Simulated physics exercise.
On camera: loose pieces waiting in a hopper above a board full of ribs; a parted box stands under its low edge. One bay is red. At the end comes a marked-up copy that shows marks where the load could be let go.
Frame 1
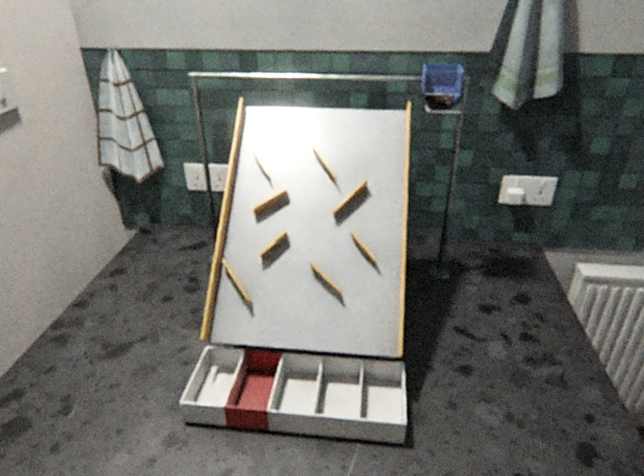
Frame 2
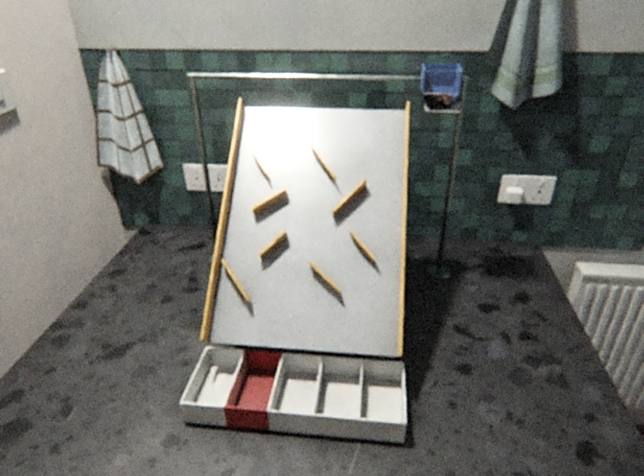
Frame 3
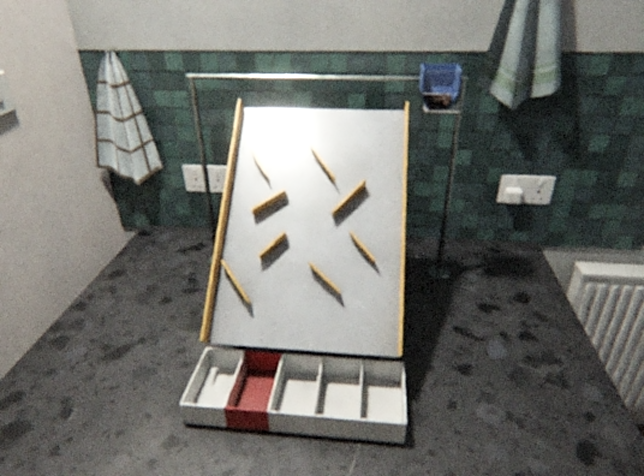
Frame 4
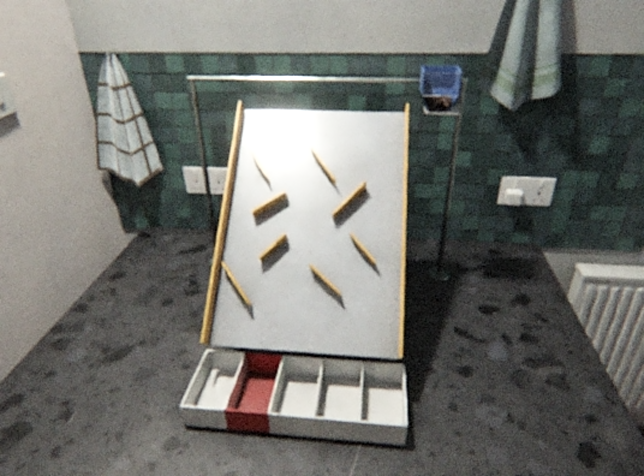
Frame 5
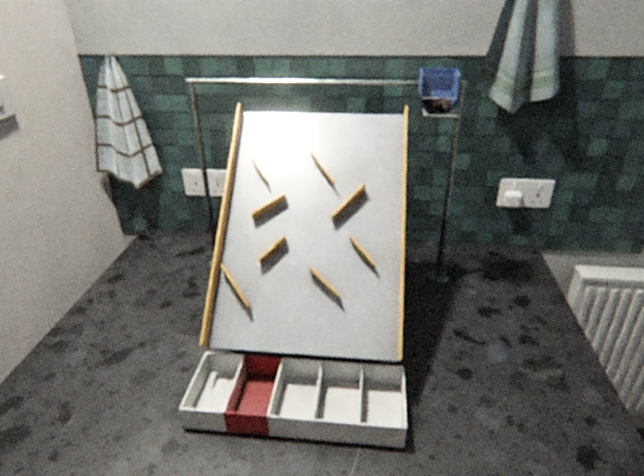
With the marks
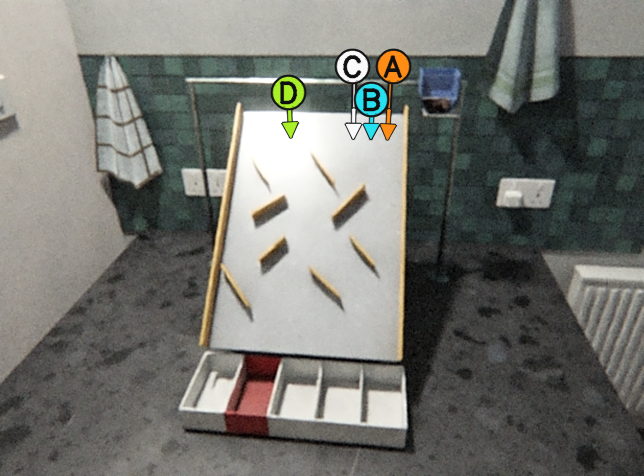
A small blue container sits still above a sloped white board with angled wooden strips and a divided box with one red section.
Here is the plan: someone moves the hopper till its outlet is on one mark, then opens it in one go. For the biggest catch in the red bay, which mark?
Mark C does it best.
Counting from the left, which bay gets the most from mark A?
The fifth from the left.
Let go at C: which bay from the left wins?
It is the second one.
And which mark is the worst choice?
Mark A.
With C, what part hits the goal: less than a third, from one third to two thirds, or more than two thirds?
From one third to two thirds.
On the marked copy, mark A meets the board at (387, 134); mark B meets the board at (371, 133); mark C meets the board at (353, 133); mark D meets the board at (290, 132).
For mark A, about a tenth in the red bay, almost all in other bays, just a few outside the box.
For mark B, roughly a third in the red bay, roughly two thirds in other bays, just a few outside the box.
For mark C, roughly half in the red bay, roughly a third in other bays, about a tenth outside the box.
For mark D, roughly a quarter in the red bay, roughly two thirds in other bays, about a tenth outside the box.
